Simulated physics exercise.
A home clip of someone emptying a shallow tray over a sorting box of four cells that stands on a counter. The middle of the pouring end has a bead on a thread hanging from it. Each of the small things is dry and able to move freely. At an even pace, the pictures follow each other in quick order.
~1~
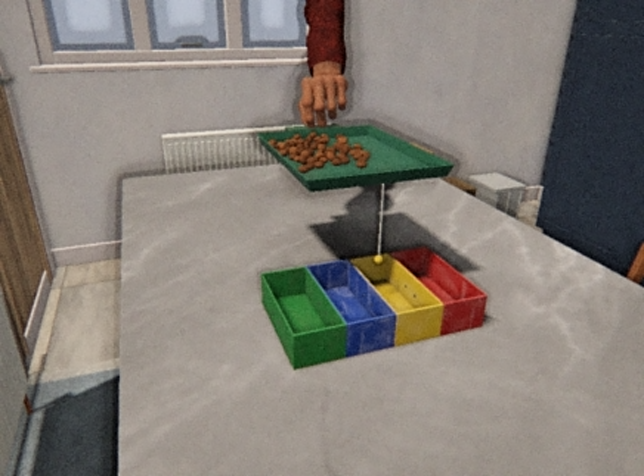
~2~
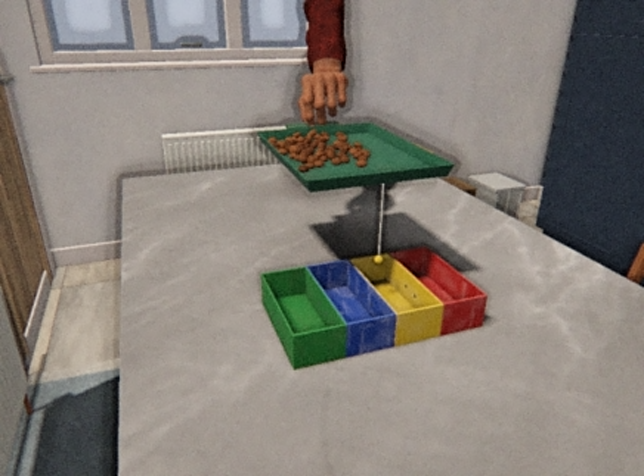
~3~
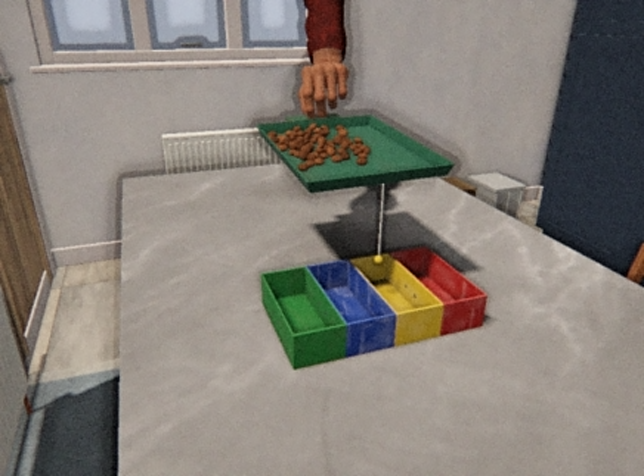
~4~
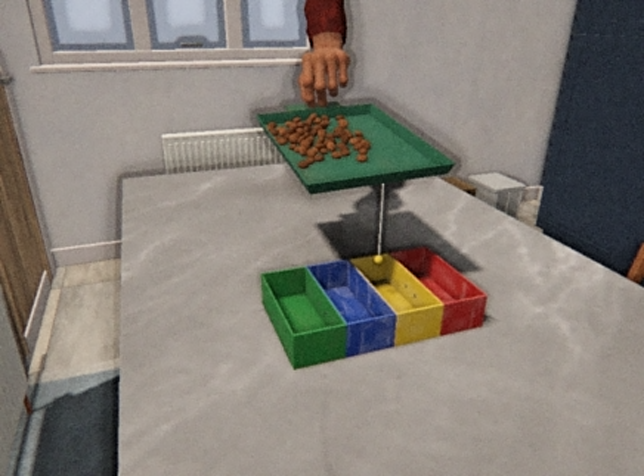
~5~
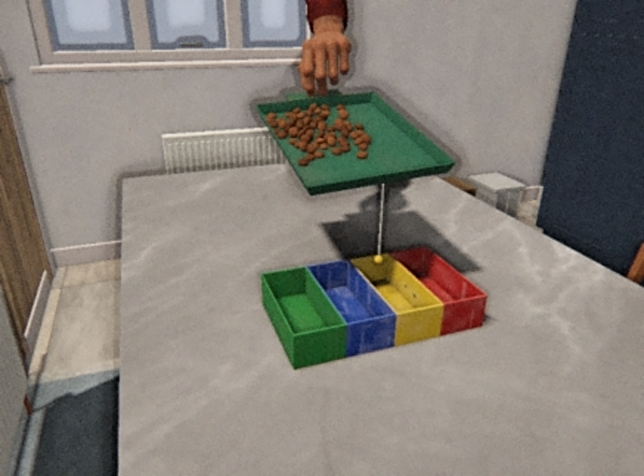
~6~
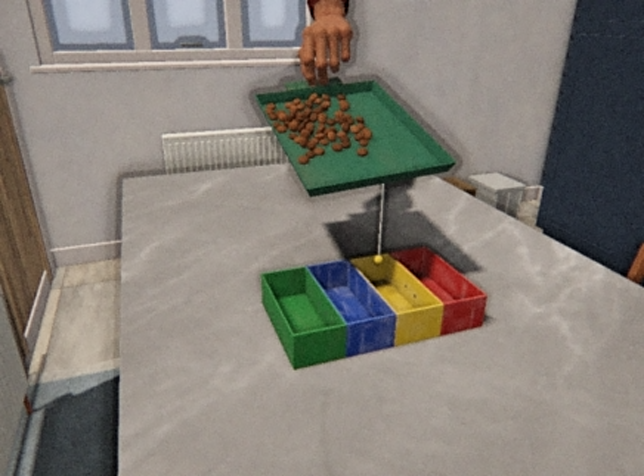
To begin with, a hand is at the far edge of a green tray of brown kibble, held nearly level above green, blue, yellow and red cells on a counter. The hand then steadily raises that far edge, and the tray slopes more toward the viewer, its near left corner lowest.
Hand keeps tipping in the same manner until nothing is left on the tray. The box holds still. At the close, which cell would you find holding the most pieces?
You would find the most in the blue cell.
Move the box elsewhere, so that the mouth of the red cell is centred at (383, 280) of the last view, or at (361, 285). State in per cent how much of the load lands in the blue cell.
20 %, then 0 %.
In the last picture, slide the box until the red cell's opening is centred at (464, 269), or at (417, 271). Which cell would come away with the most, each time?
Position one: Green. Position two: The cell in blue.
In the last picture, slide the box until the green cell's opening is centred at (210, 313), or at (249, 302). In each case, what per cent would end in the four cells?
In order, about 90 and 100 in a hundred.
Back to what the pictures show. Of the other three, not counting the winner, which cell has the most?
Ranked second: That green cell.
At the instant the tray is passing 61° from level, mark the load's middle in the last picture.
Somewhere about pixel (340, 178).
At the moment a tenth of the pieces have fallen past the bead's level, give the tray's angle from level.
The tilt then is about 70°.
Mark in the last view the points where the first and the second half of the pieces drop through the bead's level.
The opening half passes (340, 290), the closing half (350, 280).
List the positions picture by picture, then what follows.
Corners of the pouring end at (310, 178) and (448, 164), level; middle of the load at (322, 149), bits of dog kibble; bead on its thread at (379, 260); green cell at (320, 343); blue cell at (371, 332); yellow cell at (419, 322); red cell at (463, 312), in the first picture.
Corners of the pouring end at (310, 179) and (449, 163), level; middle of the load at (322, 147), in the second picture.
Corners of the pouring end at (310, 180) and (449, 163), tipped barely, lowest at the left corner; middle of the load at (322, 142), in the third picture.
Corners of the pouring end at (311, 182) and (449, 162), tipped a little, lowest at the left corner; middle of the load at (322, 135), in the fourth picture.
Corners of the pouring end at (311, 183) and (450, 161), tipped a little, lowest at the left corner; middle of the load at (322, 128), in the fifth picture.
Corners of the pouring end at (311, 185) and (450, 160), tipped clearly, lowest at the left corner; middle of the load at (322, 120); green cell at (320, 343); blue cell at (371, 332); yellow cell at (419, 322); red cell at (463, 312), in the sixth picture.
Soon after the last picture, tray tipped steeply; most on the tray; about a quarter falling or outside the box.
A little later, tray tipped right over; a small part on the tray; about half in the blue cell; about a quarter in the green cell; a small part in the yellow cell; a small part falling or outside the box.
Later still, tray tipped past a quarter turn; about half in the blue cell; about a quarter in the green cell; about a quarter in the yellow cell; a stray few falling or outside the box.
At rest, tray tipped past a quarter turn; about half in the blue cell; about a quarter in the green cell; about a quarter in the yellow cell; none in the red cell; a stray few outside the box.
